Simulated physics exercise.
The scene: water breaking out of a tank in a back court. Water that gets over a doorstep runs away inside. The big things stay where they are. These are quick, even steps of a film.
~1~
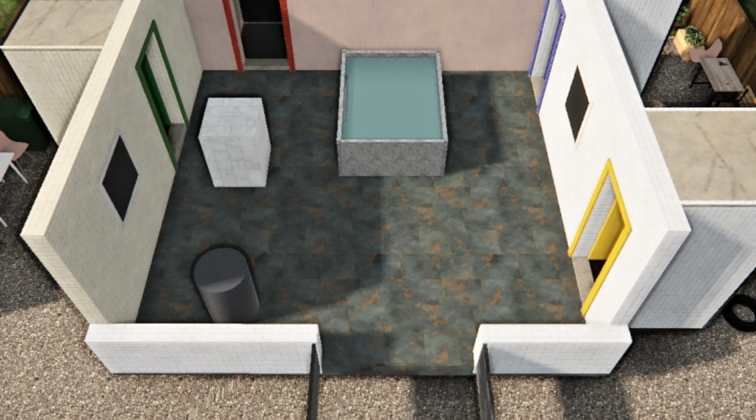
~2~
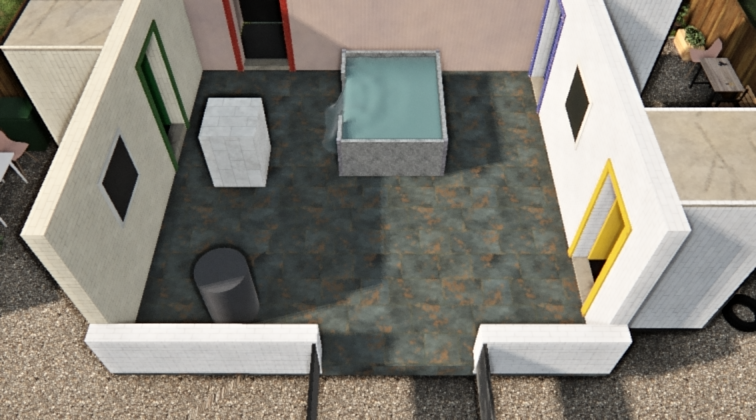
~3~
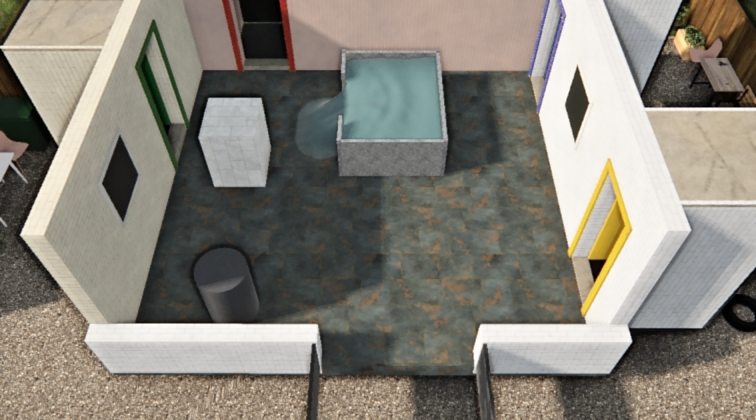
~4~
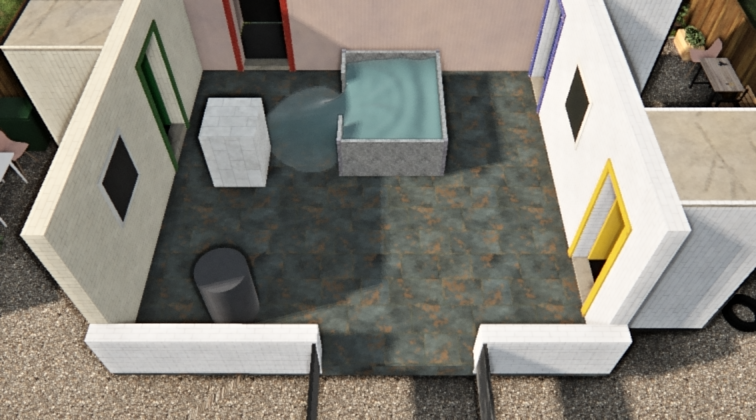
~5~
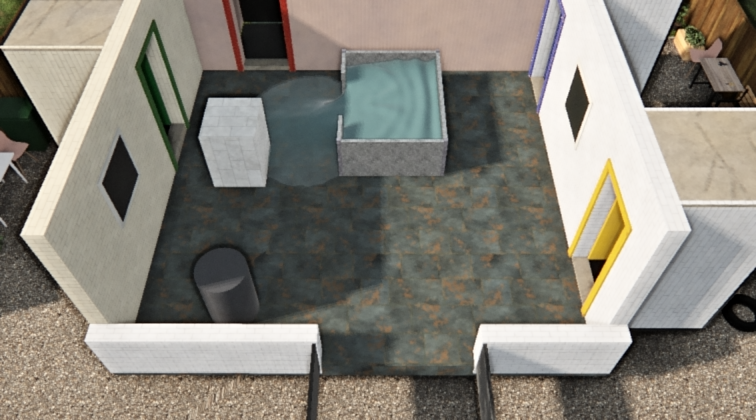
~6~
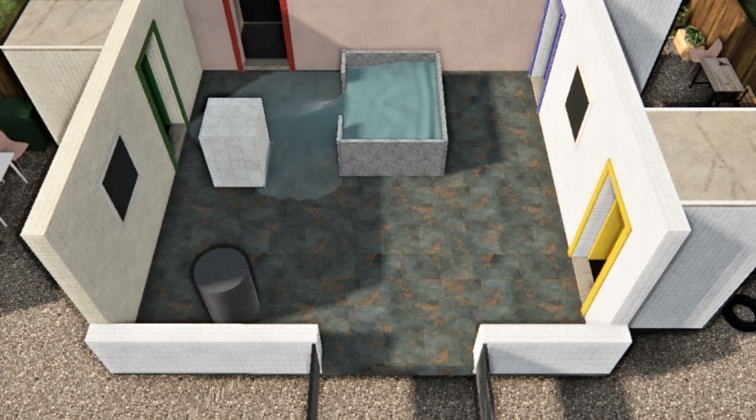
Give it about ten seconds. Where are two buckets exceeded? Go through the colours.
In the end: The green door floods; the yellow door holds within the limit; the blue door floods; the red door floods.
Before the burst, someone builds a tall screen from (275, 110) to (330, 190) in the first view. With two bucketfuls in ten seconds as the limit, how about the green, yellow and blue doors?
Then: Green door lets less in; yellow door lets less in; blue door passes that mark.
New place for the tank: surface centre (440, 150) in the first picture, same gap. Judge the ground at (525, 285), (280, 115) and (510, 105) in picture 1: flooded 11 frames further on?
As listed: Not flooded, covered, free of water.
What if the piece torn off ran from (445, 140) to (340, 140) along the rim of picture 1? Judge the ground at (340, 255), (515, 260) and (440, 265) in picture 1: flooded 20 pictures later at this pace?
In turn: Under water, wet, covered.
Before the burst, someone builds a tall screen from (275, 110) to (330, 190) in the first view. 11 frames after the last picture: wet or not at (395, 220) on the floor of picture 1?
Verdict: Awash.
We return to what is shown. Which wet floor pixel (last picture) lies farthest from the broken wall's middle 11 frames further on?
I would point to (173, 325).
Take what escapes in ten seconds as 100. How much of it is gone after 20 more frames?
Near 45 in a hundred.
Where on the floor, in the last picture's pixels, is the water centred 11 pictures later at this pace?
Roughly at (330, 131).
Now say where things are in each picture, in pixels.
The open tank at (391, 97) is whole and still, in the first picture.
Water pours out at (345, 116) and has run to (335, 106), in the second picture.
Water pours out at (345, 118) and has run to (309, 106), in the third picture.
The front is at (269, 119), out from the gap at (345, 119), in the fourth picture.
The front is at a hidden place, out from the gap at (345, 118), in the fifth picture.
The front is at (196, 124), out from the gap at (345, 118), in the sixth picture.
A moment on, water covers 25 % of the floor; the green door over two buckets in, the yellow door not reached, the blue door not reached, the red door wet at the sill, nothing in.
Next, water covers 40 % of the floor; the green door far over two buckets in, the yellow door not reached, the blue door not reached, the red door under two buckets in.
Then, water covers 50 % of the floor; the green door far over two buckets in, the yellow door not reached, the blue door not reached, the red door over two buckets in.
Later, water covers 60 % of the floor; the green door far over two buckets in, the yellow door not reached, the blue door under two buckets in, the red door far over two buckets in.
In the end, water covers 90 % of the floor; the green door far over two buckets in, the yellow door under two buckets in, the blue door over two buckets in, the red door far over two buckets in.
